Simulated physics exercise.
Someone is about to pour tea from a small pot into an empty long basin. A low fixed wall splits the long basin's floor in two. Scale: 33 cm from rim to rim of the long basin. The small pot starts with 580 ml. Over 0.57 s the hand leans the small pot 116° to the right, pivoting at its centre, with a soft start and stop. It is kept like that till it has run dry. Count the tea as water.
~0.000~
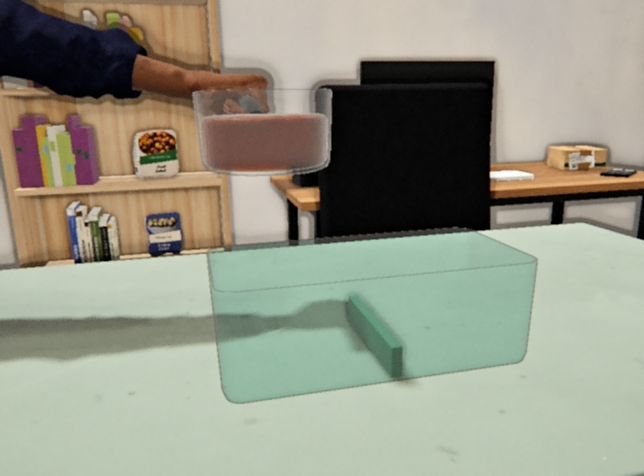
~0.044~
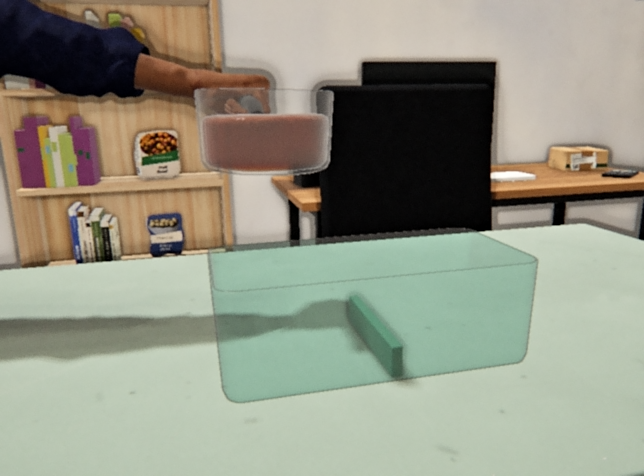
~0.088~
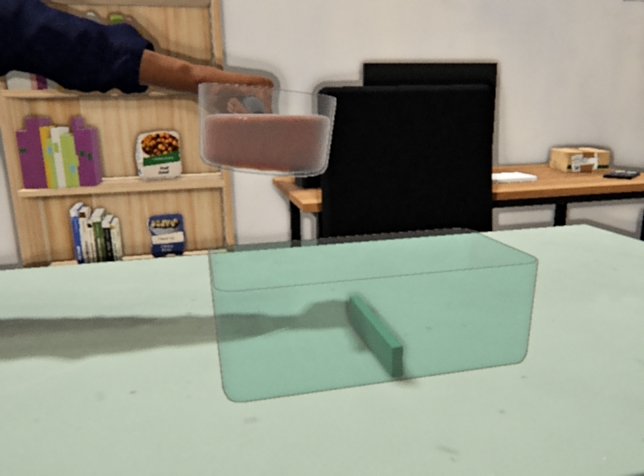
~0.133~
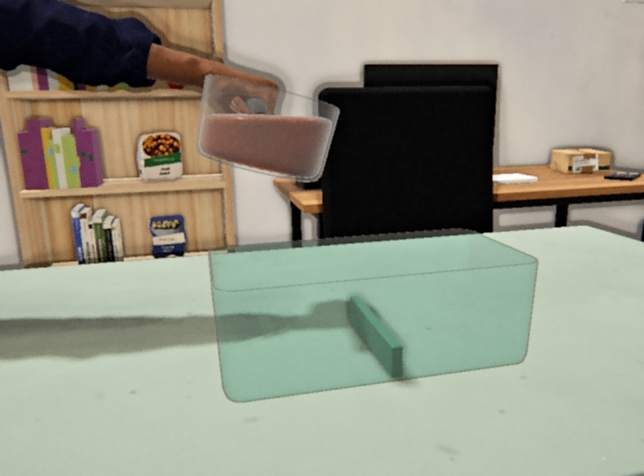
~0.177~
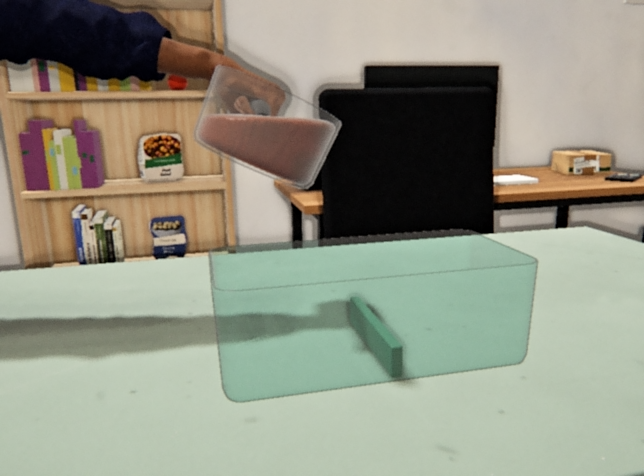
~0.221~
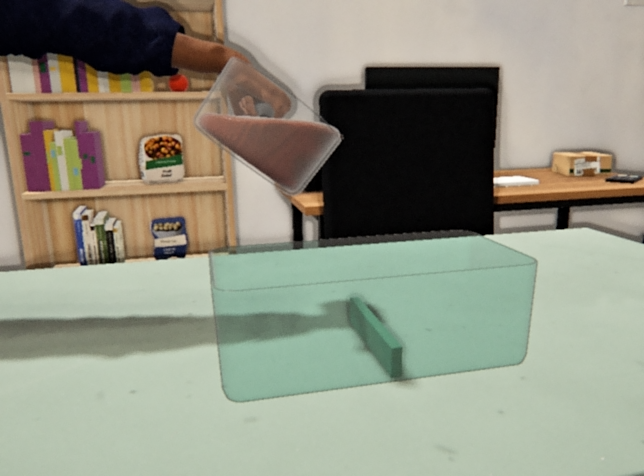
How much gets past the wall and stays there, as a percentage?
About 42 per cent.
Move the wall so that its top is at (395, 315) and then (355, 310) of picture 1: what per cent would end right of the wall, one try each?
First 15, then 60 per cent.
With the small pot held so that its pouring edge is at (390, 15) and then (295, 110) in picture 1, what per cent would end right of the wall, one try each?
First 75, then 10 per cent.
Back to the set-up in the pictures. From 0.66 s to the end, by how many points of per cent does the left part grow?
About 6 per cent.
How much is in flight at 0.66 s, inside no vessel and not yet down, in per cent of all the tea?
Some 6 per cent.
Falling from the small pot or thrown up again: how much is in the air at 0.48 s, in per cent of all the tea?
Near 44 in a hundred.
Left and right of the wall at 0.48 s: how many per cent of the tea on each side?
Near 12 on the left, 24 on the right.
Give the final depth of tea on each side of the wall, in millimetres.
Left about 12 mm, right about 10 mm.
After 0.48 s the tilt is 108° and 20 per cent is still to pour, 12 is left of the wall and 23 right of it.
After 0.66 s the tilt is 116° and 2 per cent is still to pour, 50 is left of the wall and 43 right of it.
After 0.86 s the tilt is 116° and 0 per cent is still to pour, 56 is left of the wall and 41 right of it.
After 1.07 s the tilt is 116° and 0 per cent is still to pour, 56 is left of the wall and 42 right of it.
In the end 56 per cent lies left of the wall, 42 right of it and 2 outside.
